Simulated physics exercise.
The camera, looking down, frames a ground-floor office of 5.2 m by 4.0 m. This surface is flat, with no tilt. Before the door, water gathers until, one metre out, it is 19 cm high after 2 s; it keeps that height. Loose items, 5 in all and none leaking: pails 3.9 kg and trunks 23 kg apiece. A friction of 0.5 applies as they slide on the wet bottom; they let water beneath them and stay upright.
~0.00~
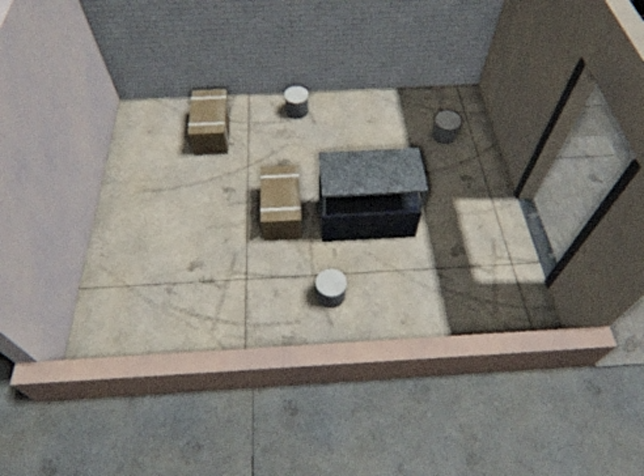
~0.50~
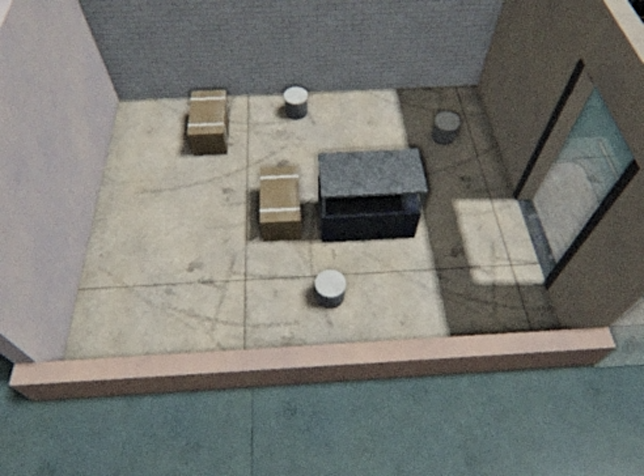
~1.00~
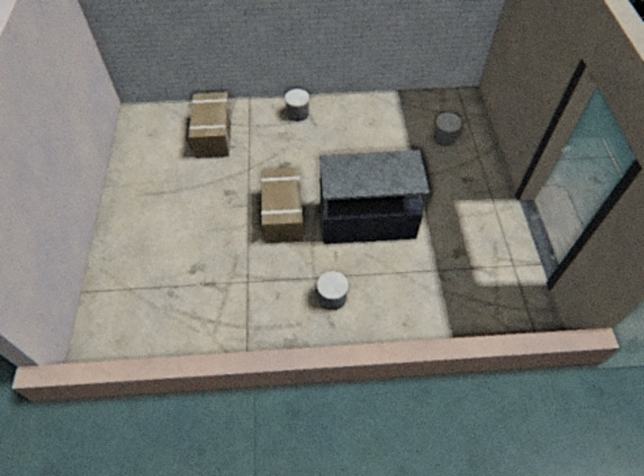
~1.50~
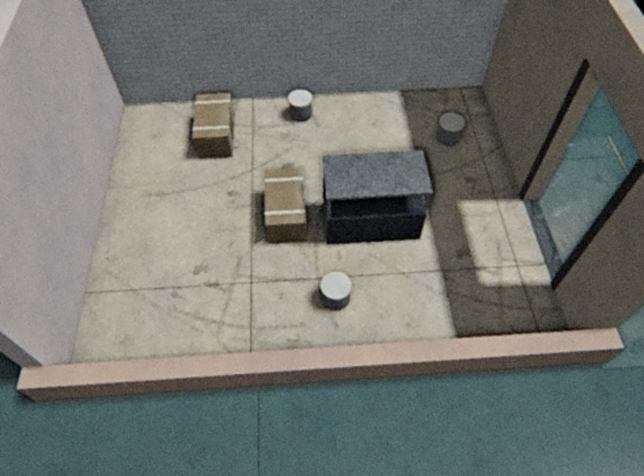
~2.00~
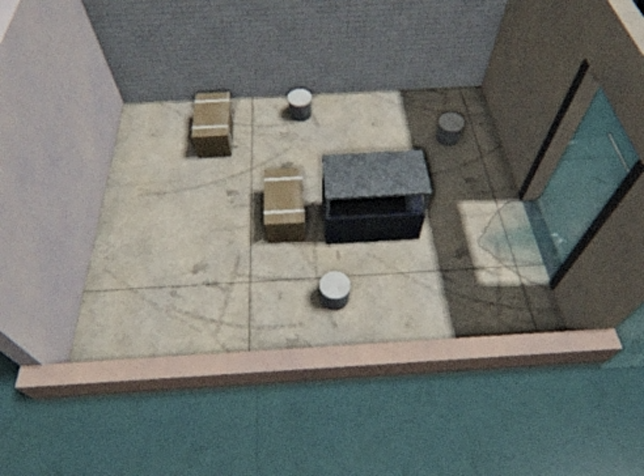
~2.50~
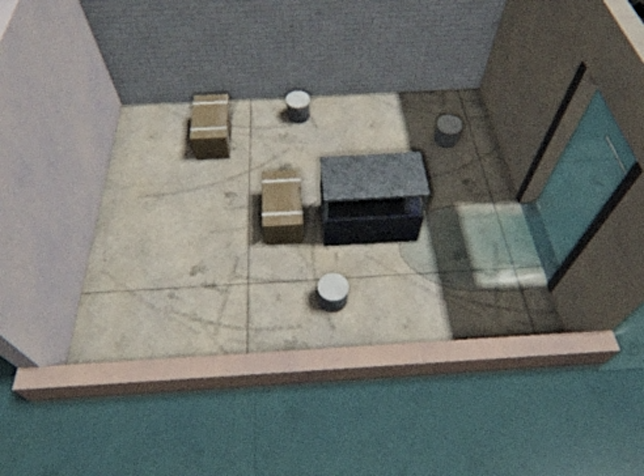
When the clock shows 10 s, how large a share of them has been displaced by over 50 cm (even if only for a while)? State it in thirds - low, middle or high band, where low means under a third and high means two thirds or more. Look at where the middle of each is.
Middle band.
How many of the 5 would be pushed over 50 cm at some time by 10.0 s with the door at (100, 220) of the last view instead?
In that case the number is 1.
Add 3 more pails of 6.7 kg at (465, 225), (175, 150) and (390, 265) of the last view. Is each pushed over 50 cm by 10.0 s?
One by one, in that order: Above it, below it, above it.
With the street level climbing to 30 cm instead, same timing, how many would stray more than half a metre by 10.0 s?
Under that setup the answer is 3.
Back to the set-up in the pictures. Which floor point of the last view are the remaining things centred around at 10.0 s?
Centre of the remaining things: Roughly (266, 162).
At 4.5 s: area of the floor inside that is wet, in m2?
Wet area: Approx. 11.0 m2.
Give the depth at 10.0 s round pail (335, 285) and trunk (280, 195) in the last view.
Some 5 cm at the first, some 2 cm at the second.
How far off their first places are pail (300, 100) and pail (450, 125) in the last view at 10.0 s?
In that order: 80 cm, 0 cm.
After 3.5 s 0 of 5 are over 50 cm from their spots; 0 afloat.
After 4.5 s 1 of 5 are over 50 cm from their spots; 0 afloat.
After 7.0 s 1 of 5 are over 50 cm from their spots; 1 afloat.
After 10.0 s 2 of 5 are over 50 cm from their spots, and 2 have been at some point; 2 afloat.
